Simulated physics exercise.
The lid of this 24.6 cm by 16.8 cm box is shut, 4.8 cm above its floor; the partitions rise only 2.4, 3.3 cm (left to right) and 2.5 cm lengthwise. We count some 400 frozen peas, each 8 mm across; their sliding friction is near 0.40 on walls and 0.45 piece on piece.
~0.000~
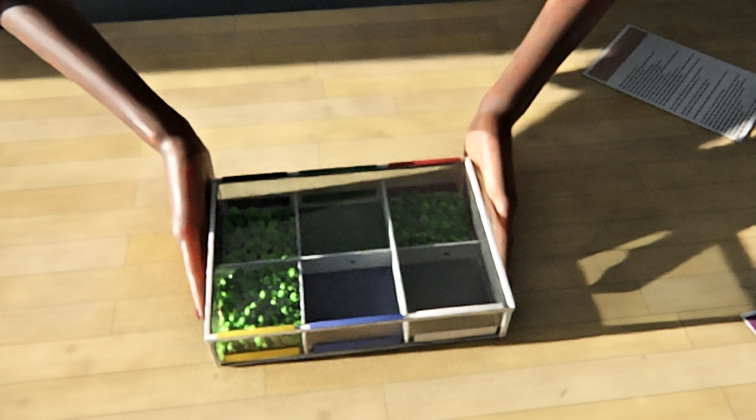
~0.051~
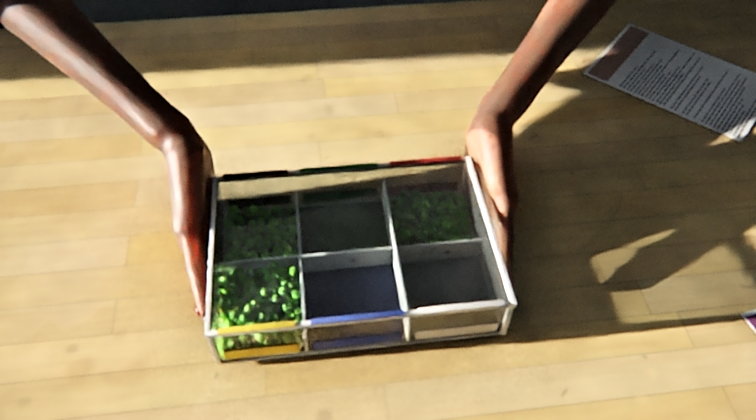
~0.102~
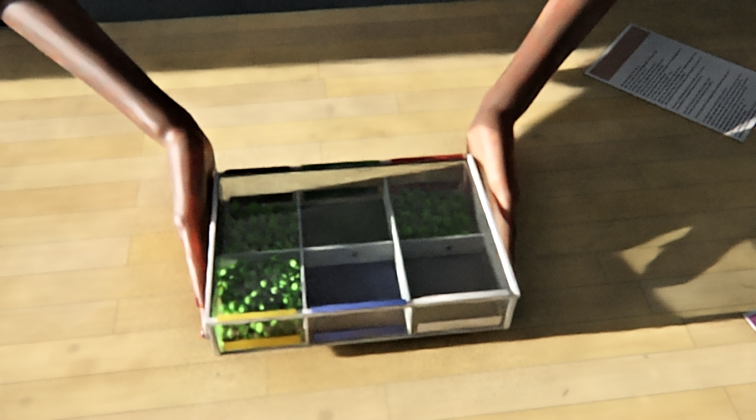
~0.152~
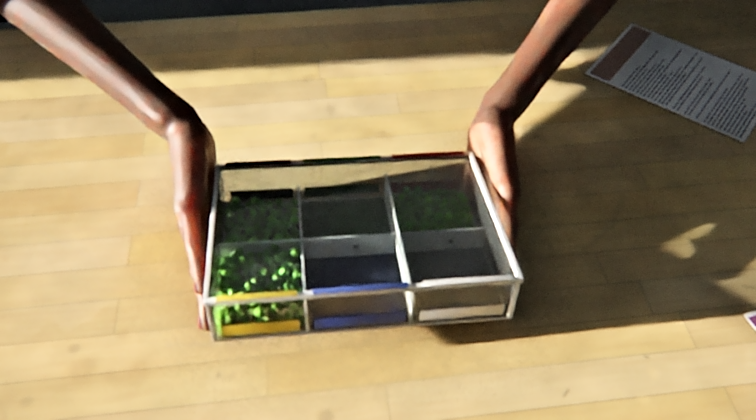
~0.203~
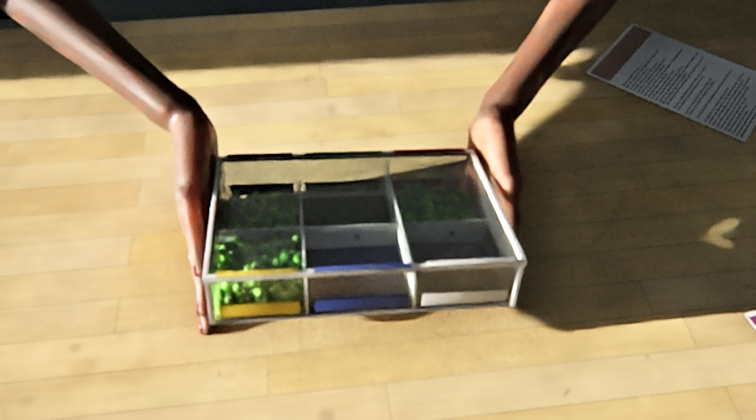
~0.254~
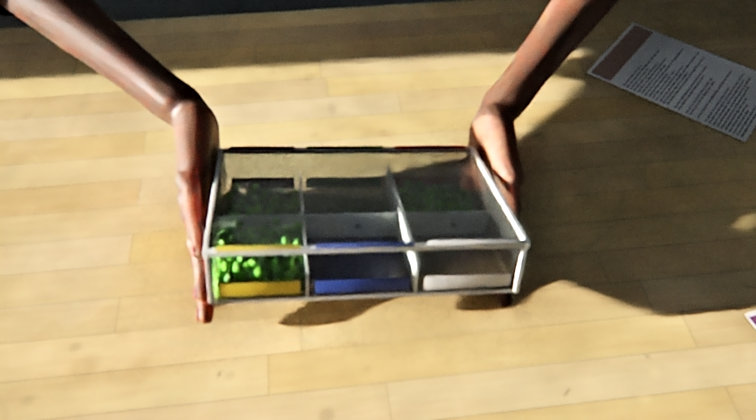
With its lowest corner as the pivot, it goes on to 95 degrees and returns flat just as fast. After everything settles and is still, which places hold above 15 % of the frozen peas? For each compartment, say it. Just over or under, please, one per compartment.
Red compartment: Over, blue compartment: Under, green compartment: Over, yellow compartment: Under, white compartment: Under, black compartment: Over.
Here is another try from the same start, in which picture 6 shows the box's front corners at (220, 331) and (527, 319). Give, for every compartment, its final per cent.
Result - red: 5 %; blue: 35 %; green: 0 %; yellow: 25 %; white: 30 %; black: 0 %.
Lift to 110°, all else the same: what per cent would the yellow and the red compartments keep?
Yellow 0 %; red 35 %.
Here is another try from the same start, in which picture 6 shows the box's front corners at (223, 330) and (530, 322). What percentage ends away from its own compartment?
It would come to roughly 65 percent.
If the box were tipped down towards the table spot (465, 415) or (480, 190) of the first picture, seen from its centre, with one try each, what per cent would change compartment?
The share comes to about 60 in a hundred, then about 65 in a hundred.
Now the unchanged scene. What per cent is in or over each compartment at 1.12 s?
Red = 30, blue = 0, green = 15, yellow = 15, white = 0, black = 35 (per cent).
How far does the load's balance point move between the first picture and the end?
6.0 cm.
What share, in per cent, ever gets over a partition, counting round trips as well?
I'd guess roughly 45 percent.
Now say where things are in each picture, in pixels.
The first frame shows box tilt 0 degrees, front corners at (210, 336) and (509, 305); red 30 %, yellow 45 %, black 25 %.
The second frame shows box tilt 1 degrees, front corners at (210, 332) and (510, 302).
The third frame shows box tilt 4 degrees, front corners at (210, 320) and (514, 292), lowest corner right back.
The fourth frame shows box tilt 9 degrees, front corners at (209, 300) and (517, 278), lowest corner right back.
The fifth frame shows box tilt 14 degrees, front corners at (208, 277) and (521, 261), lowest corner right back.
The sixth frame shows box tilt 19 degrees, front corners at (208, 251) and (524, 243), lowest corner right back; red 30 %, yellow 45 %, black 25 %. The box's pace is about 100 degrees a second.
Then, at 1.12 s, tilt 95 degrees; red 30 %, green 15 %, yellow 15 %, black 35 %.
After 1.70 s, tilt 41 degrees; red 30 %, green 30 %, yellow 5 %, black 35 %.
After 2.33 s, tilt 0 degrees; red 30 %, green 30 %, yellow 5 %, black 35 %.
By 2.9 s all is still; red 30 %, blue 0 %, green 30 %, yellow 5 %, white 0 %, black 35 %.
